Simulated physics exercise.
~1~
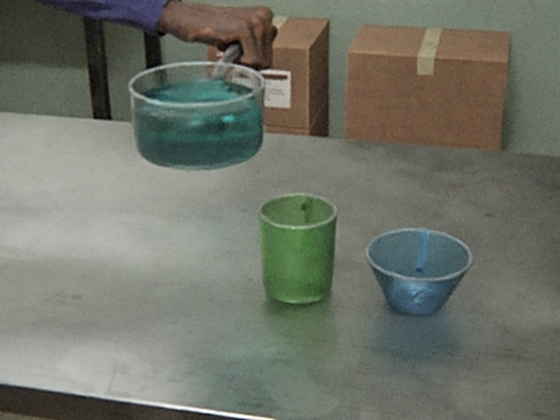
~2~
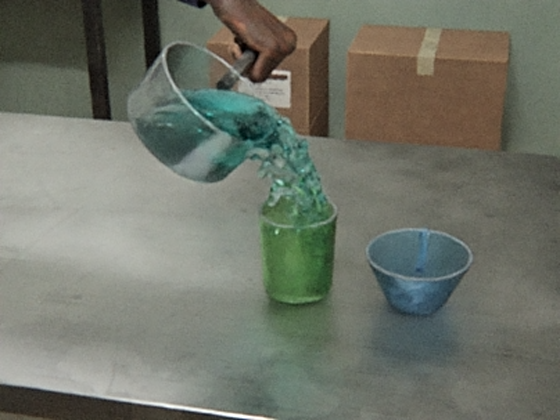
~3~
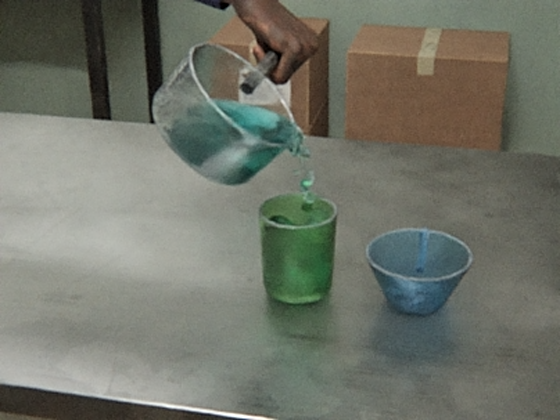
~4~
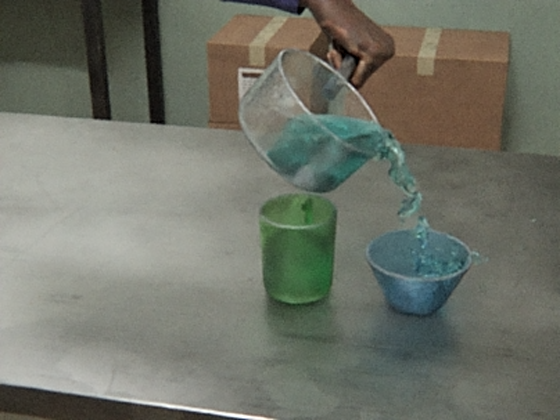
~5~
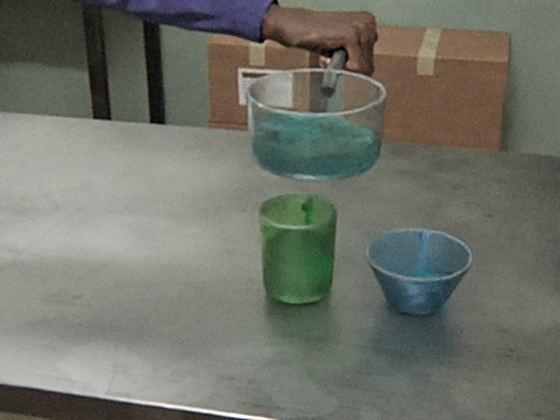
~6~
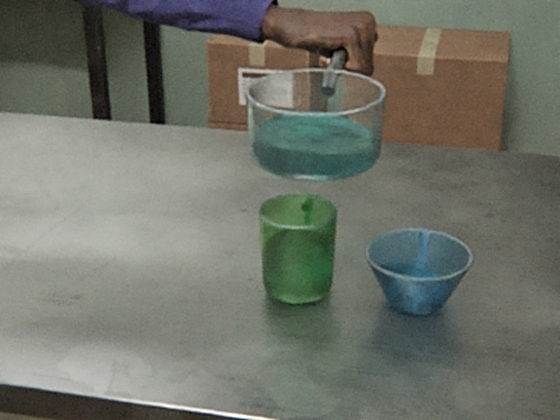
A hand in a purple sleeve holds a clear small pot of teal water over a grey metal table, seen from slightly above by a still camera. Below stand a green mug and, to its right, a blue teacup, with cardboard boxes against the wall behind. The hand tips the pot to the right and water tumbles into the mug. Still tilted, the pot moves right, its stream thinning before it falls into the teacup. Finally the hand levels the pot and holds it still above the mug, with teal water still inside.
